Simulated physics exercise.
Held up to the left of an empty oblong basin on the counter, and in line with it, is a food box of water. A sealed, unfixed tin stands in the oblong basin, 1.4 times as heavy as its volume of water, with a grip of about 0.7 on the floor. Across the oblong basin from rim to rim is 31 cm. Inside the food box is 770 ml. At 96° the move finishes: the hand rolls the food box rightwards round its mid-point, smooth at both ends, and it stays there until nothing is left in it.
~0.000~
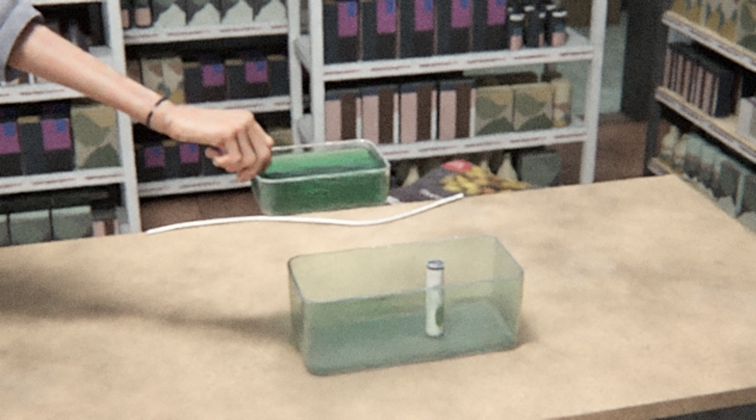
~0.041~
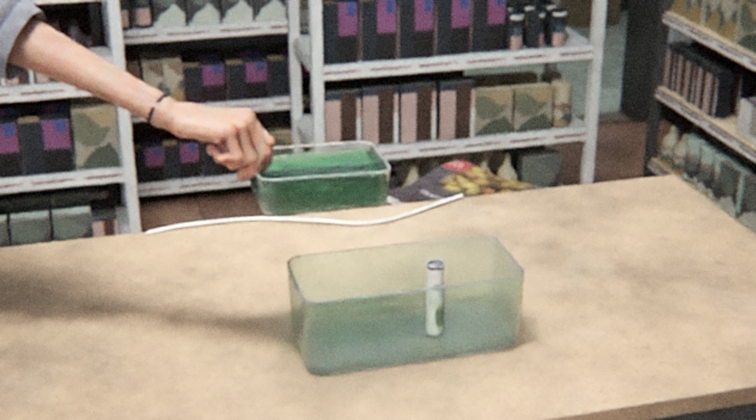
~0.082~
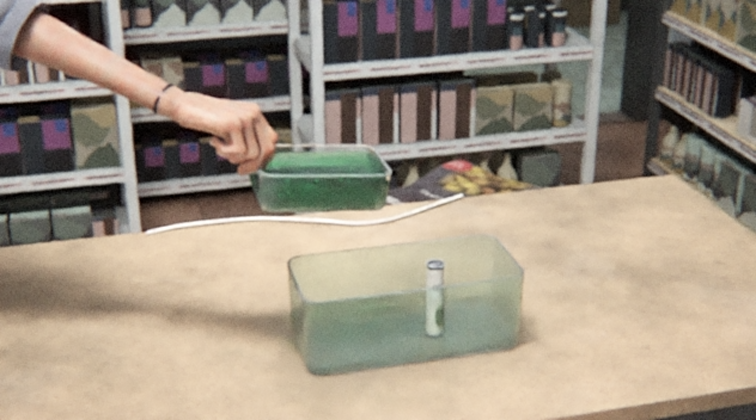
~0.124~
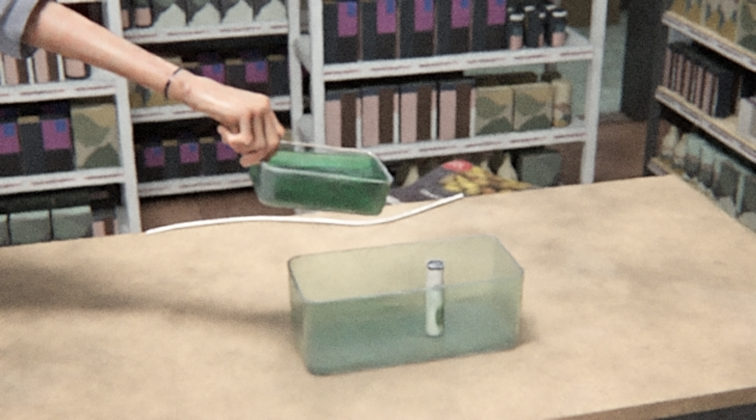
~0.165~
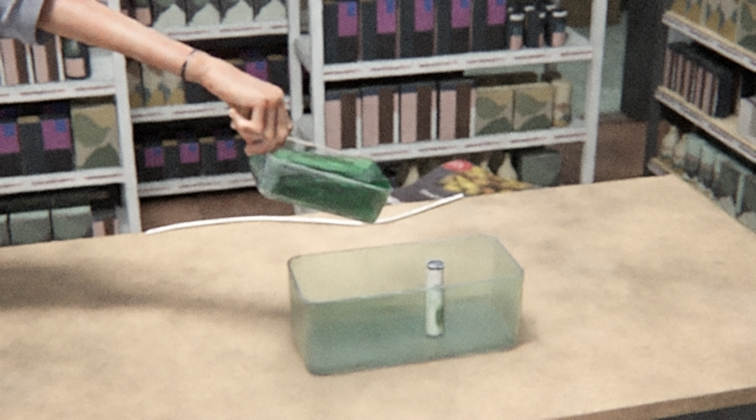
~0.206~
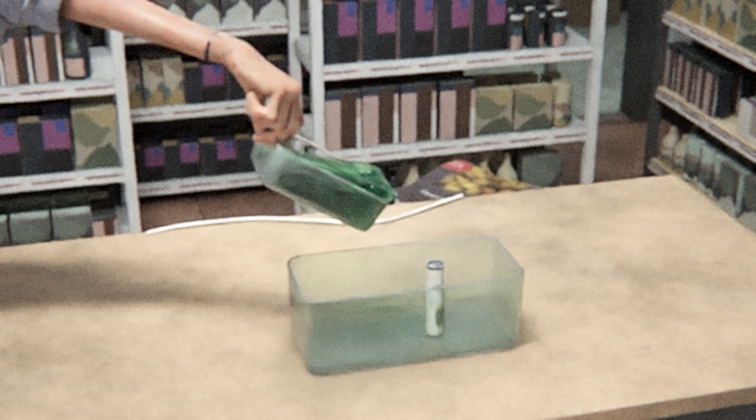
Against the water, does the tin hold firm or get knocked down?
It gets knocked down.
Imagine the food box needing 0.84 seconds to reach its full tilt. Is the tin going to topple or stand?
Then the tin does not tip.
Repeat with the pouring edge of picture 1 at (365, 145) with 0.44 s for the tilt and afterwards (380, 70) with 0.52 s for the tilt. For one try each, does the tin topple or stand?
In the first try it comes down; in the second it remains standing.
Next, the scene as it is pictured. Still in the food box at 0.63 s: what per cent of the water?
Some 2 per cent.
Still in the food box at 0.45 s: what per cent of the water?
9 %.
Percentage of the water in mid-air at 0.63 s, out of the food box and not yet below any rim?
Around 8 per cent of the liquid is in flight.
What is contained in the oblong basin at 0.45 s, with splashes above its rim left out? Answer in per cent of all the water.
42 %, give or take.
Then, 0.45 s in, the tilt is 92° and 9 per cent is still to pour; the tin stands where it began.
Then, 0.63 s in, the tilt is 96° and 2 per cent is still to pour; the tin stands 3 cm from where it began.
Then, 0.82 s in, the tilt is 96° and 0 per cent is still to pour; the tin leans 10°.
Then, 1.02 s in, the tilt is 96° and 0 per cent is still to pour; the tin leans 44°.
Finally, the tin lies on its side.
